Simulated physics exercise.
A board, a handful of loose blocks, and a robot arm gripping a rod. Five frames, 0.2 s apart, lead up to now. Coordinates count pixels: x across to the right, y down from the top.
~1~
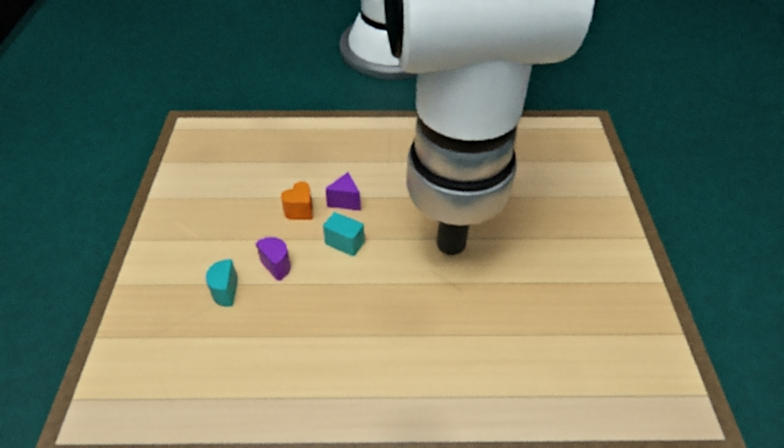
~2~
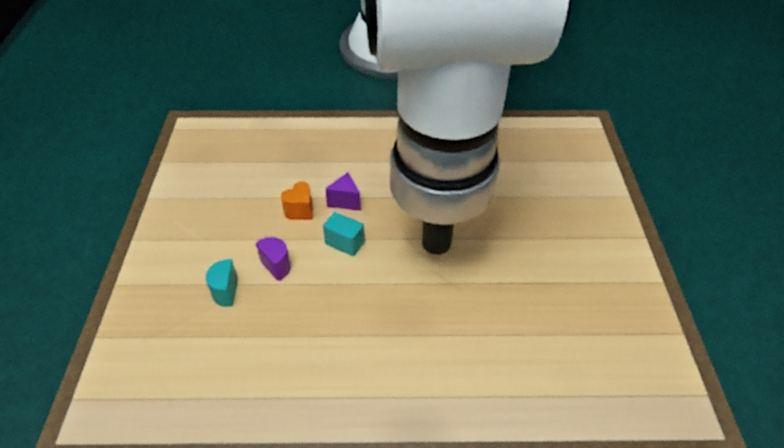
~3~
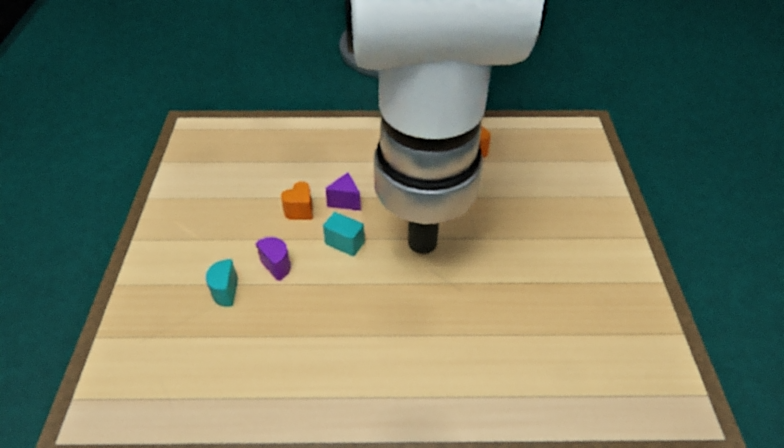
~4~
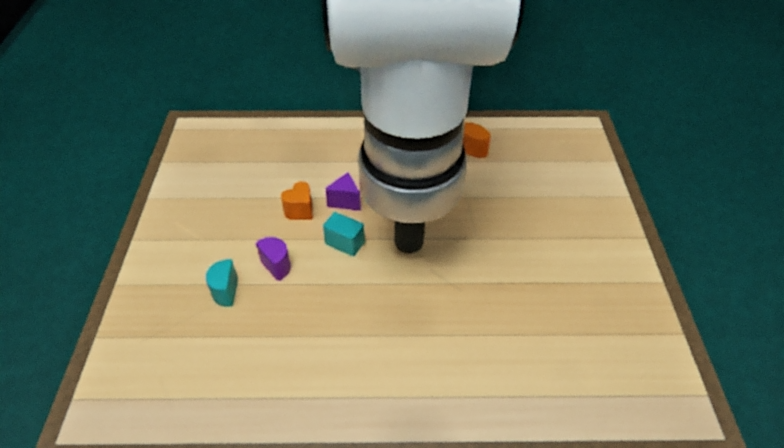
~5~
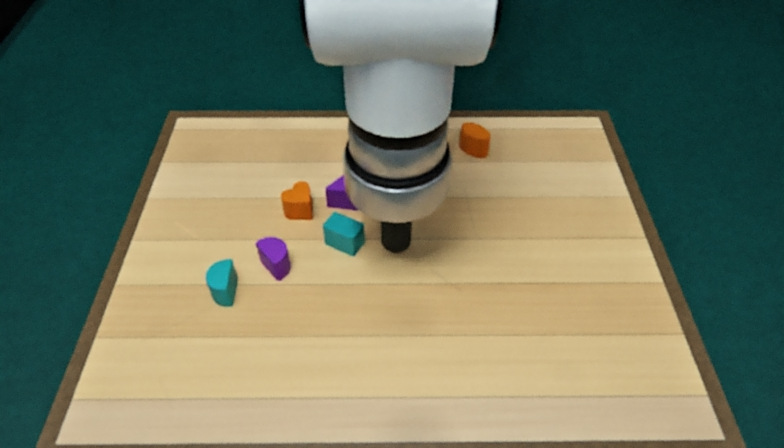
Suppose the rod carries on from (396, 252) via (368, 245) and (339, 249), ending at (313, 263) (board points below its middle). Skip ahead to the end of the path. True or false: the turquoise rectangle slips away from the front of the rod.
That claim is true.
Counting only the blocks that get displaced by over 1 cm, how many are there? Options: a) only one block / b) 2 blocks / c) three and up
Answer: A.
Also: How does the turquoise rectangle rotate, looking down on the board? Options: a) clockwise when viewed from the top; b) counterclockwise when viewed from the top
a.
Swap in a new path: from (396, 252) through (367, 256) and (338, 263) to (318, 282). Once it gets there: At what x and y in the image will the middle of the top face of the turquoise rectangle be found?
It should be at about (324, 221).
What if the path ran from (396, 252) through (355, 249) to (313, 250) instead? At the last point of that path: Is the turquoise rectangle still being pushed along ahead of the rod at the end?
My answer is yes.
What follows on the original path. Halfway along, rod at (351, 236); turquoise rectangle at (316, 224).
At the end, rod at (312, 254); purple D-shaped block unmoved; turquoise rectangle at (286, 227), turned 20° clockwise.
